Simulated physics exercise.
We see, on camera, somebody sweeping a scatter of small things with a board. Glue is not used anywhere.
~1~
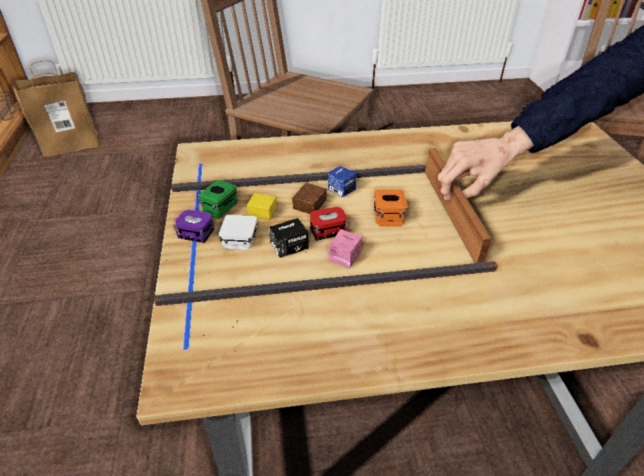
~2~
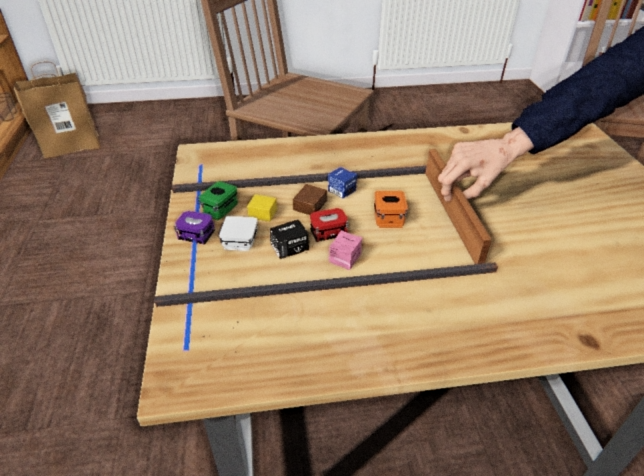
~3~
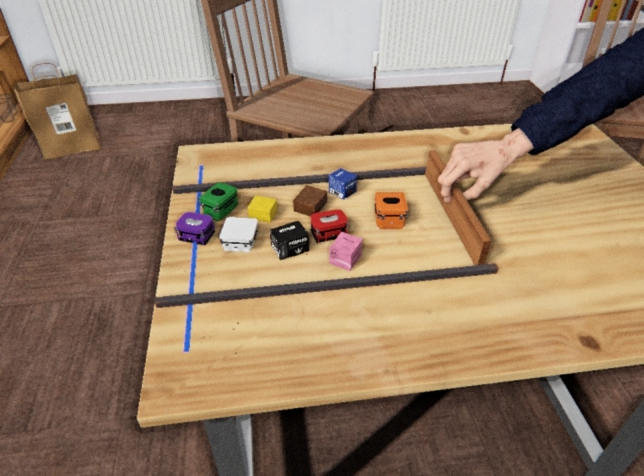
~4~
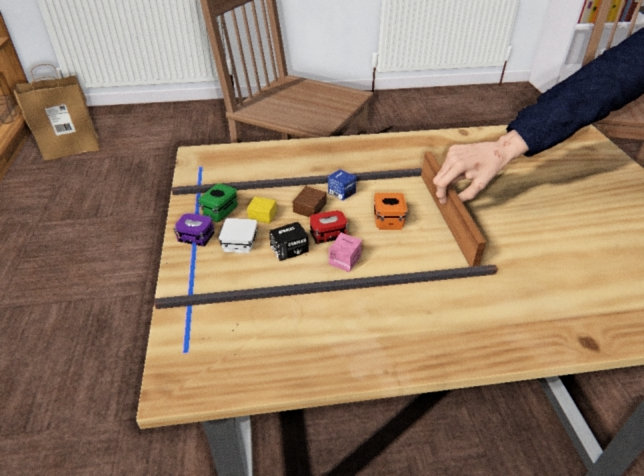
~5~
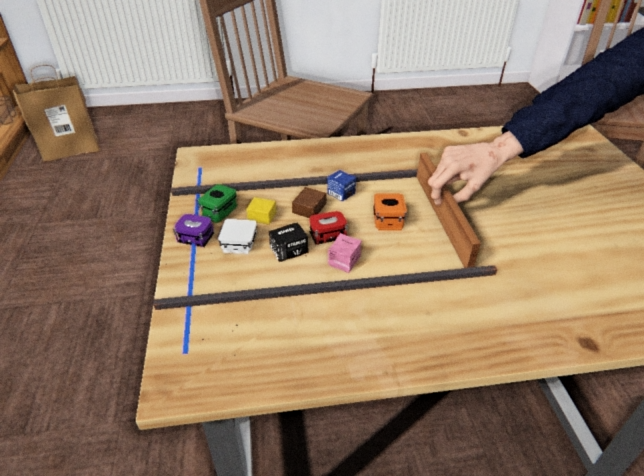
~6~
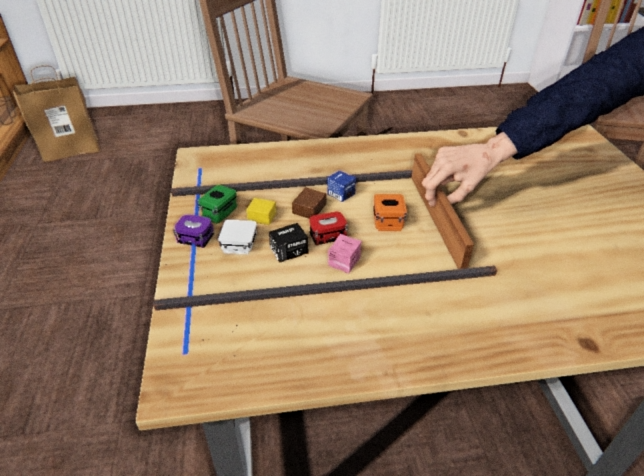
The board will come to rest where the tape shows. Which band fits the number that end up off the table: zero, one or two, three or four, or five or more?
Well, what drops off the end works out to five or more of them.
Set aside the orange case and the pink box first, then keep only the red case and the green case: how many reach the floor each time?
Result: 4, then 3.
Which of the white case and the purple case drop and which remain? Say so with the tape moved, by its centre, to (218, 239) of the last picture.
White case - gone; purple case - gone.
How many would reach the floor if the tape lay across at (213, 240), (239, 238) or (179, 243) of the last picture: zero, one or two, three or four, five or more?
Lab note - count at each of the three spots: One or two; either one or two; more than four.
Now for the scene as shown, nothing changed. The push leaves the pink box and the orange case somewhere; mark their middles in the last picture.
(176, 278) and (178, 232).
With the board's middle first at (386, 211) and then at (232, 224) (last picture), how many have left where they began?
Counts: 1 and 10.
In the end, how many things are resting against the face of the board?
That number would be 3.
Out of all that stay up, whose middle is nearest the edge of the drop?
That would be the brown block, which ends nearest.
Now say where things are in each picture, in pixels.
The first picture shows purple case (195, 226); green case (219, 200); white case (239, 232); board (454, 201); tape (195, 237).
The second picture shows green case (219, 200); board (454, 202).
The third picture shows white case (240, 235); pink box (346, 252).
The fourth picture shows purple case (195, 230); blue box (342, 185).
The fifth picture shows green case (219, 203); black box (289, 242).
The sixth picture shows purple case (194, 231); green case (219, 204); white case (239, 237); board (438, 207); tape (194, 241).
Soon after, none off yet; purple case at rest near (194, 231); green case at rest near (219, 204); white case at rest near (239, 237).
After that, none off yet; purple case moving near (186, 232); green case at rest near (219, 204); white case displaced about its own width near (218, 240).
And then, one off so far; purple case off the edge near (172, 458); green case displaced about its own width near (187, 199); white case tilting well over near (147, 254).
In the end, the number that fall off is five or more; gone, red case, black box, yellow block, white case, green case and purple case.
